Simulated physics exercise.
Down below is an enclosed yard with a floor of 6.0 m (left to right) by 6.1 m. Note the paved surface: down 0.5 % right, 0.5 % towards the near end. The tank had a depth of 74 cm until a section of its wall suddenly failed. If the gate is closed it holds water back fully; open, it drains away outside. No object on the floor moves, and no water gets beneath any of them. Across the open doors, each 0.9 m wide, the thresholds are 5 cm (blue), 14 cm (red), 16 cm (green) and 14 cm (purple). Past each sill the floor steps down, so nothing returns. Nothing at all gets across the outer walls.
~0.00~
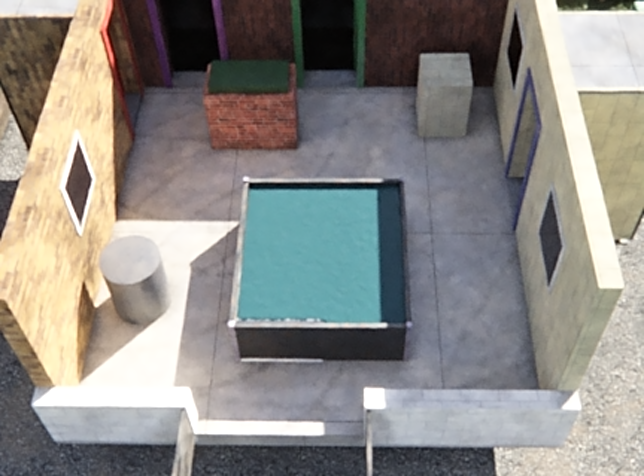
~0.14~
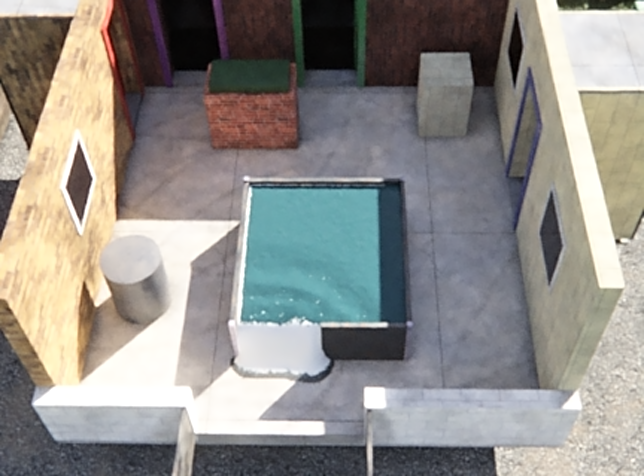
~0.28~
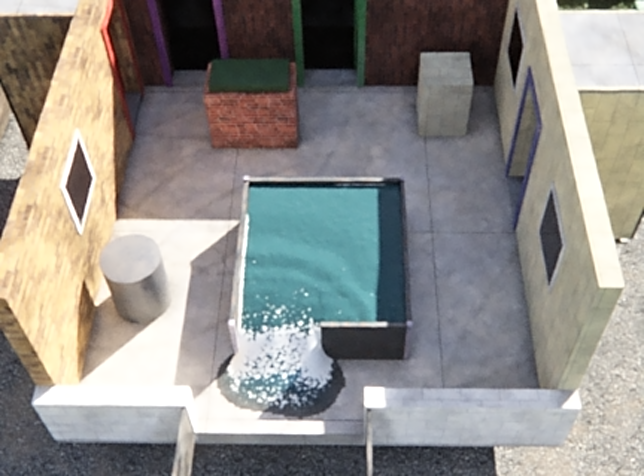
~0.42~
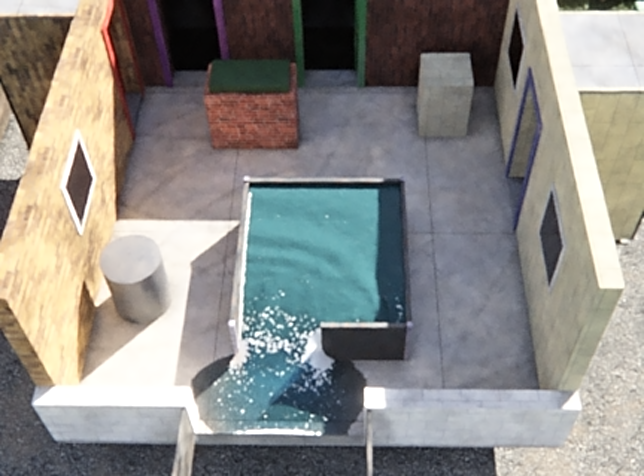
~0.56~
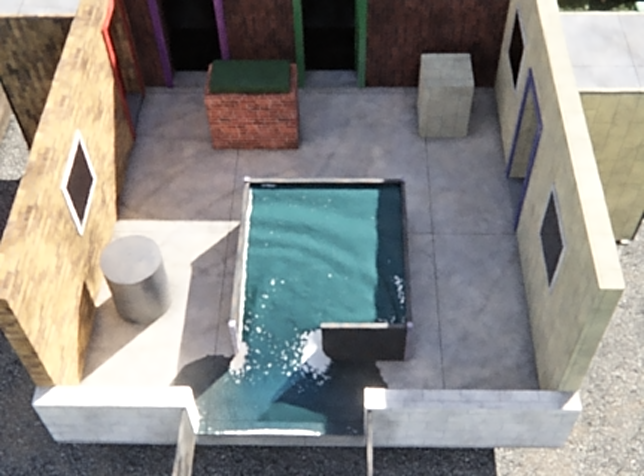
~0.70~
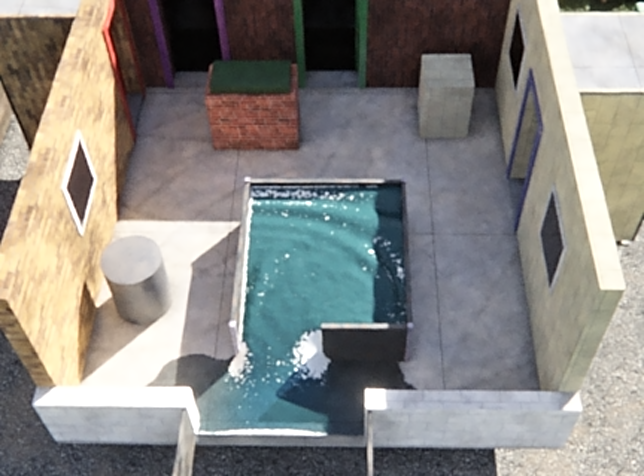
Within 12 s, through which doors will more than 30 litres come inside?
In order: Blue door: Short of the set amount; red door: Short of the set amount; green door: Short of the set amount; purple door: Short of the set amount.
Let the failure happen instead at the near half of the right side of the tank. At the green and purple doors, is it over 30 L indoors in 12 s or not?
Green: Within limit; purple: Within limit.
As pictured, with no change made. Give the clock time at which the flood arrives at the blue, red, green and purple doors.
Arrival: Blue not within the 12 s, red 5.5 s, green not in the 12 s, purple 7.0 s.
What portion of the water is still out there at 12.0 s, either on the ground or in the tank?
22 %.
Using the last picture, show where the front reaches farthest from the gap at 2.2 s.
I'd put it close to (531, 420).
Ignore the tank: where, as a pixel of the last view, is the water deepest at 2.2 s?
Look at roughly (262, 366).
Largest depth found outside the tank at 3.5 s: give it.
Up to near 25 cm.
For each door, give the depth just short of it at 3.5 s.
Door by door, in cm: Blue reads 0, red reads 0, green reads 0, purple reads 0.
After 1.4 s water covers 10 % of the floor and is deepest (44 cm) near (276, 366); blue door not reached, red door not reached, green door not reached, purple door not reached.
After 2.2 s water covers 15 % of the floor and is deepest (34 cm) near (262, 366); blue door not reached, red door not reached, green door not reached, purple door not reached.
After 3.5 s water covers 20 % of the floor and is deepest (25 cm) near (262, 366); blue door not reached, red door not reached, green door not reached, purple door not reached.
After 7.0 s water covers 25 % of the floor and is deepest (14 cm) near (276, 366); blue door not reached, red door 1 cm at the sill, 0 L in, green door not reached, purple door not reached.
After 12.0 s water covers 35 % of the floor and is deepest (8 cm) near (262, 366); blue door not reached, red door 1 cm at the sill, 0 L in, green door not reached, purple door 1 cm at the sill, 0 L in.
